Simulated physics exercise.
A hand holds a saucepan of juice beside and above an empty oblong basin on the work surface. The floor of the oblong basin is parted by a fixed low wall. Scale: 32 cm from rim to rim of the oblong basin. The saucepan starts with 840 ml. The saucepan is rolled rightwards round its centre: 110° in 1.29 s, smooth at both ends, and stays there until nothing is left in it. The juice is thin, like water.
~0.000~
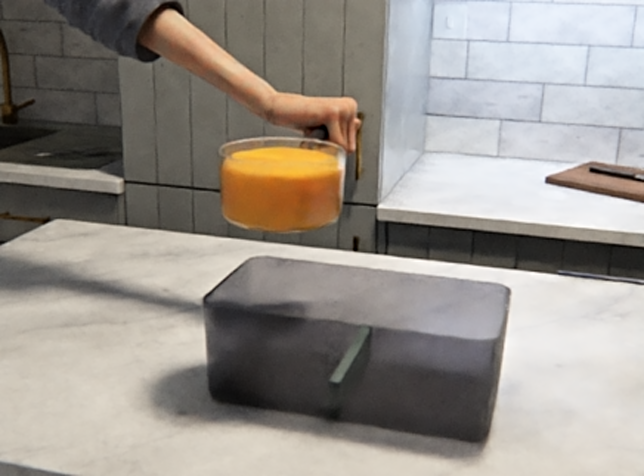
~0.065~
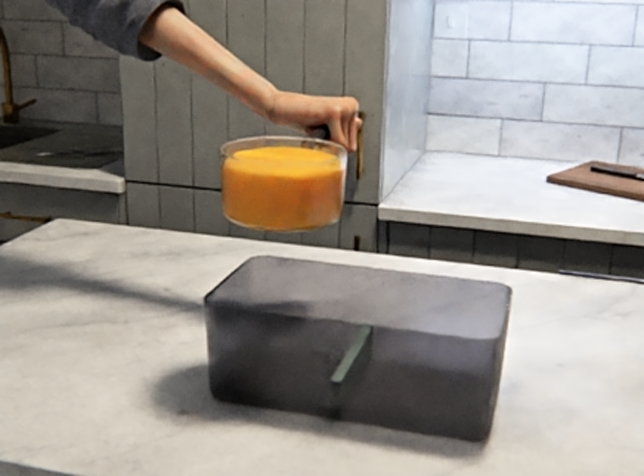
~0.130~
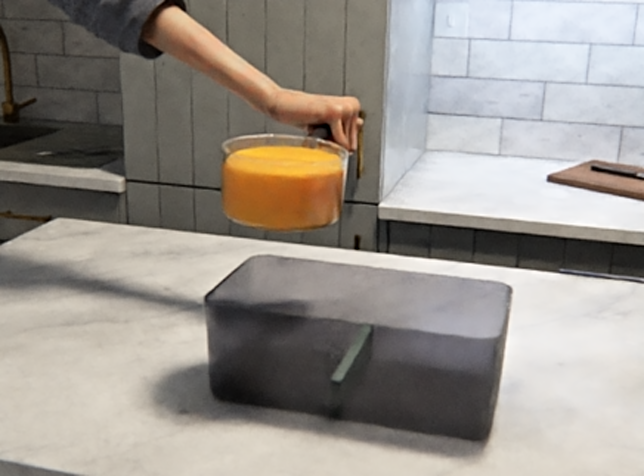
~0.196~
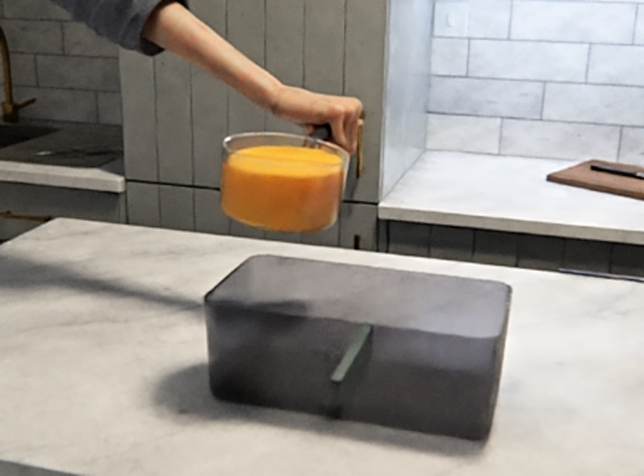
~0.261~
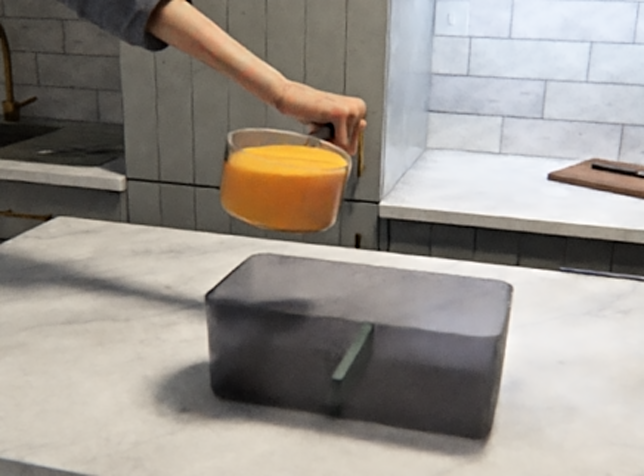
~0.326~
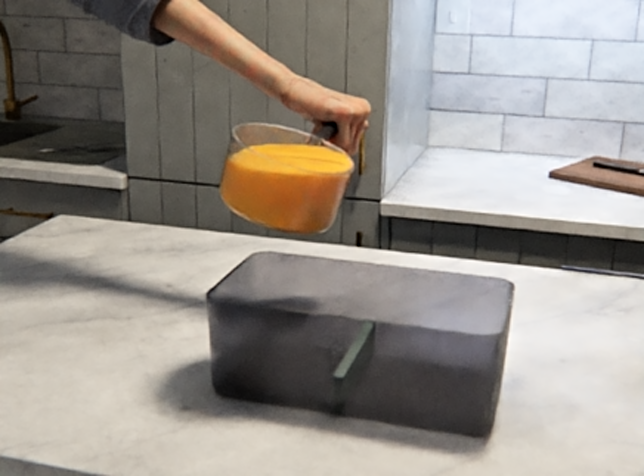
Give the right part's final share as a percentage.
The far part has some 84 per cent.
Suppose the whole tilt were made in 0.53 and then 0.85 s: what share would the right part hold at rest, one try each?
First 70, then 80 per cent.
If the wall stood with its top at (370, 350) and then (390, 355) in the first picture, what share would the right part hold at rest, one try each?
First 70, then 55 per cent.
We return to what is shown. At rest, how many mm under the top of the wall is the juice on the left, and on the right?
Some 38 mm on the left and 16 mm on the right.
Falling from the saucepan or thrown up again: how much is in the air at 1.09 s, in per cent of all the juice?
Near 6 in a hundred.
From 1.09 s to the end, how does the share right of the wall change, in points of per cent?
It goes up by about 4.
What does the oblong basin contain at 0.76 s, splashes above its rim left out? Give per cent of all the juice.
Near 24 in a hundred.
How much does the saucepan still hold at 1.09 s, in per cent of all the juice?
Some 7 per cent.
After 0.76 s the tilt is 71° and 46 per cent is still to pour, 0 is left of the wall and 25 right of it.
After 1.09 s the tilt is 103° and 7 per cent is still to pour, 7 is left of the wall and 80 right of it.
After 1.42 s the tilt is 110° and 0 per cent is still to pour, 15 is left of the wall and 84 right of it.
After 1.79 s the tilt is 110° and 0 per cent is still to pour, 15 is left of the wall and 84 right of it.
In the end 15 per cent lies left of the wall, 84 right of it and 1 outside.
